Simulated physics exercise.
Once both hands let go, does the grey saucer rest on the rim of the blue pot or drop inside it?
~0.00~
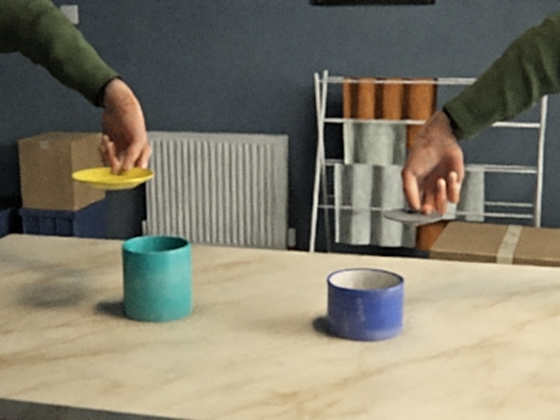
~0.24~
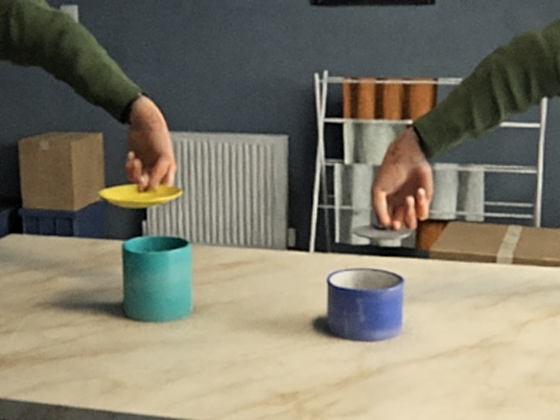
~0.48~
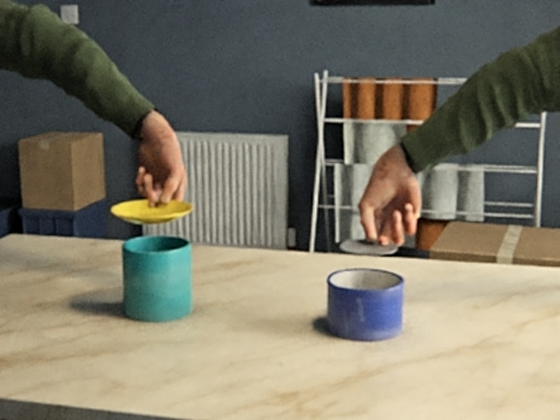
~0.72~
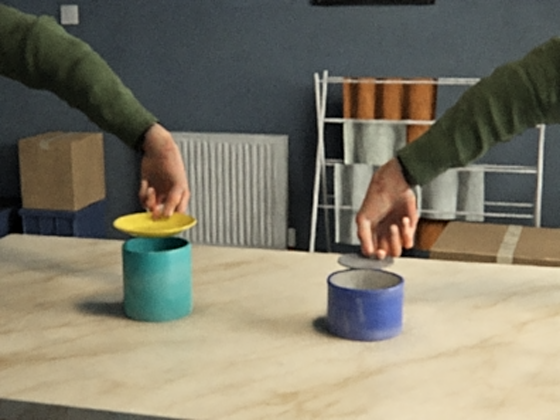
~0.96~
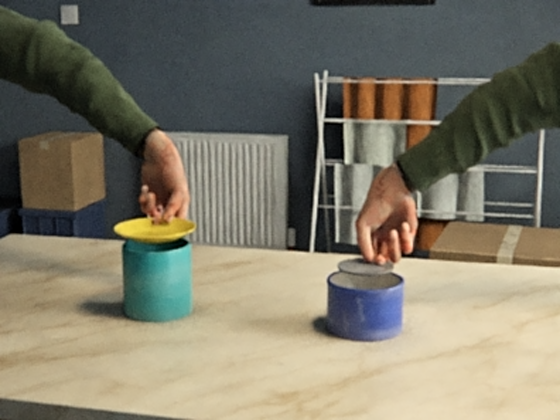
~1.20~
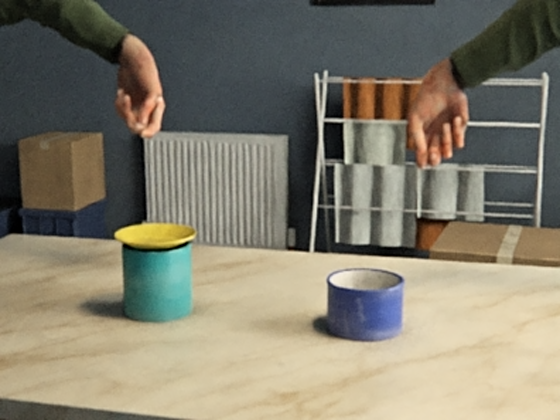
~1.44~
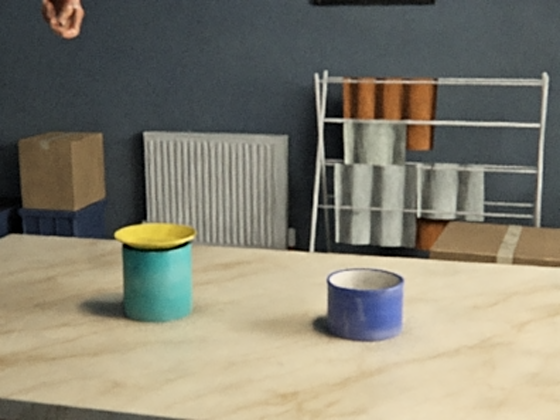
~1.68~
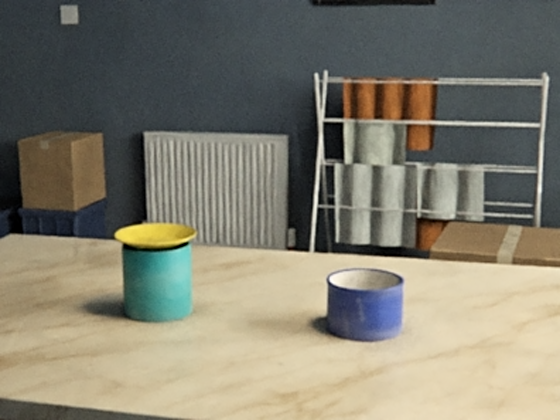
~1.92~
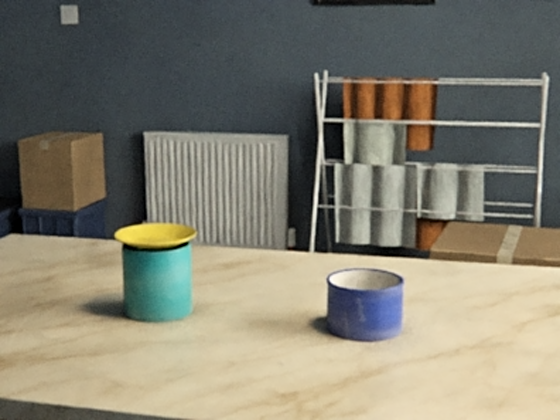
The grey saucer slips past the rim and drops inside the blue pot, while the yellow plate stays on top of the teal cup as a lid.
